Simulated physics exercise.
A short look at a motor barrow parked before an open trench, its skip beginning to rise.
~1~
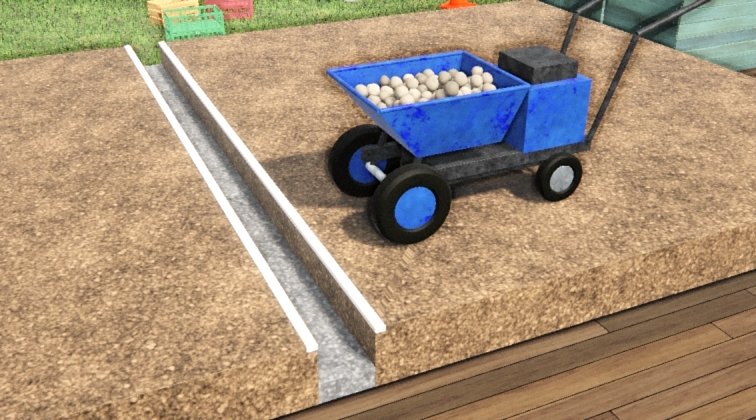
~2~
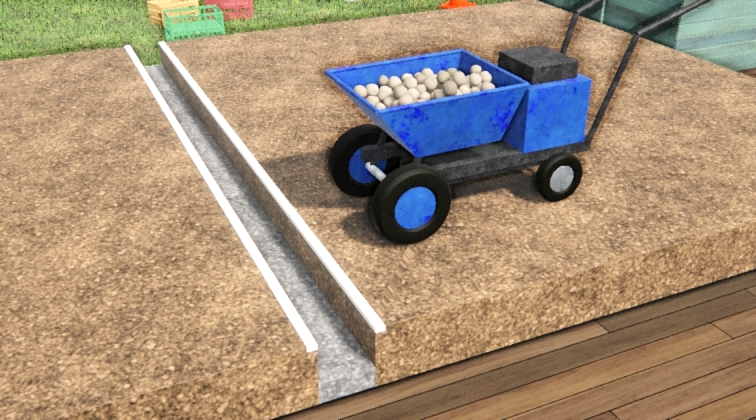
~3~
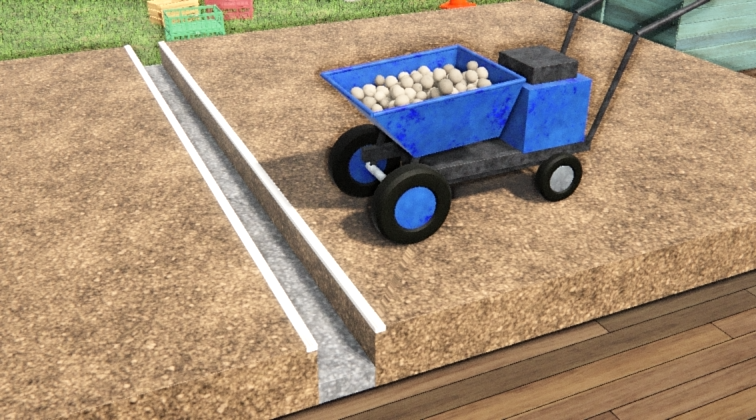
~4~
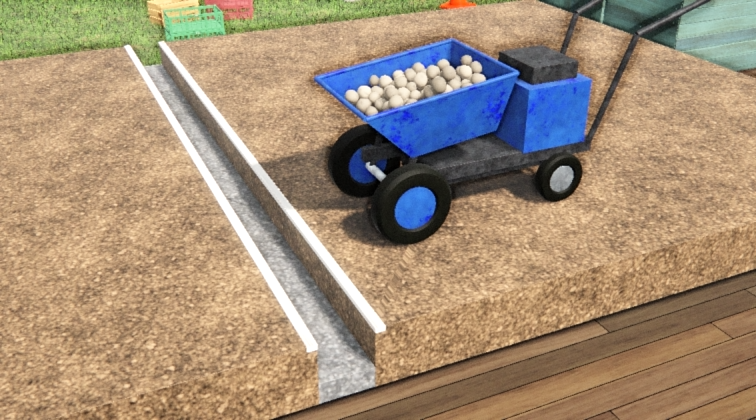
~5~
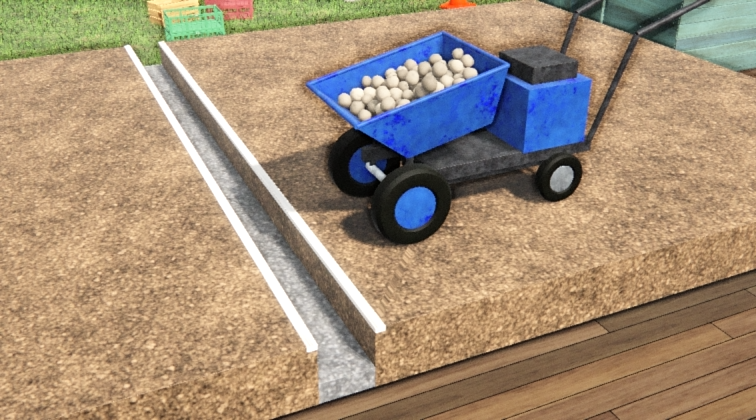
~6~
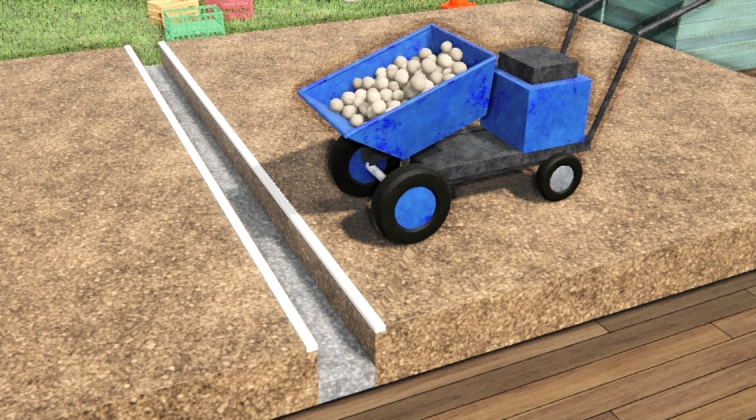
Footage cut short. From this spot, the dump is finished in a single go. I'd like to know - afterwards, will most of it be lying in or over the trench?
Yes, most of it will.
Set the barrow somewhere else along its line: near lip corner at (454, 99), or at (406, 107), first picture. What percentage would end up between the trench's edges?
You'd see around 40 per cent the first time and around 80 per cent the second.
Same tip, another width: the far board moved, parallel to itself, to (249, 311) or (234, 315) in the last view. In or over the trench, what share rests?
I'd put it near 100 in a hundred, then near 100 in a hundred.
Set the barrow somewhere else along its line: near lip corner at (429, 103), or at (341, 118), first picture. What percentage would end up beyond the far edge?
In order, close to 0 and 70 in a hundred.
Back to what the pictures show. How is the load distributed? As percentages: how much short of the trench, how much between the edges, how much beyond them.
Shares in per cent - short: 0, between: 65, beyond: 30.
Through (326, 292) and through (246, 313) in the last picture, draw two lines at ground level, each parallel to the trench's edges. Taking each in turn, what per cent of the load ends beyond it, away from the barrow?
In order: 80 percent, then 10 percent.
Shortly afterwards, skip tipped steeply; the whole lot in the skip.
Next, skip tipped right over; near two thirds in the skip; near a quarter in or heaped over the trench; a little beyond it; only a few falling.
Some moments later, skip tipped right over; a little in the skip; near two thirds in or heaped over the trench; near a third beyond it.
In the end, skip tipped right over; only a few in the skip; near two thirds in or heaped over the trench; near a third beyond it.
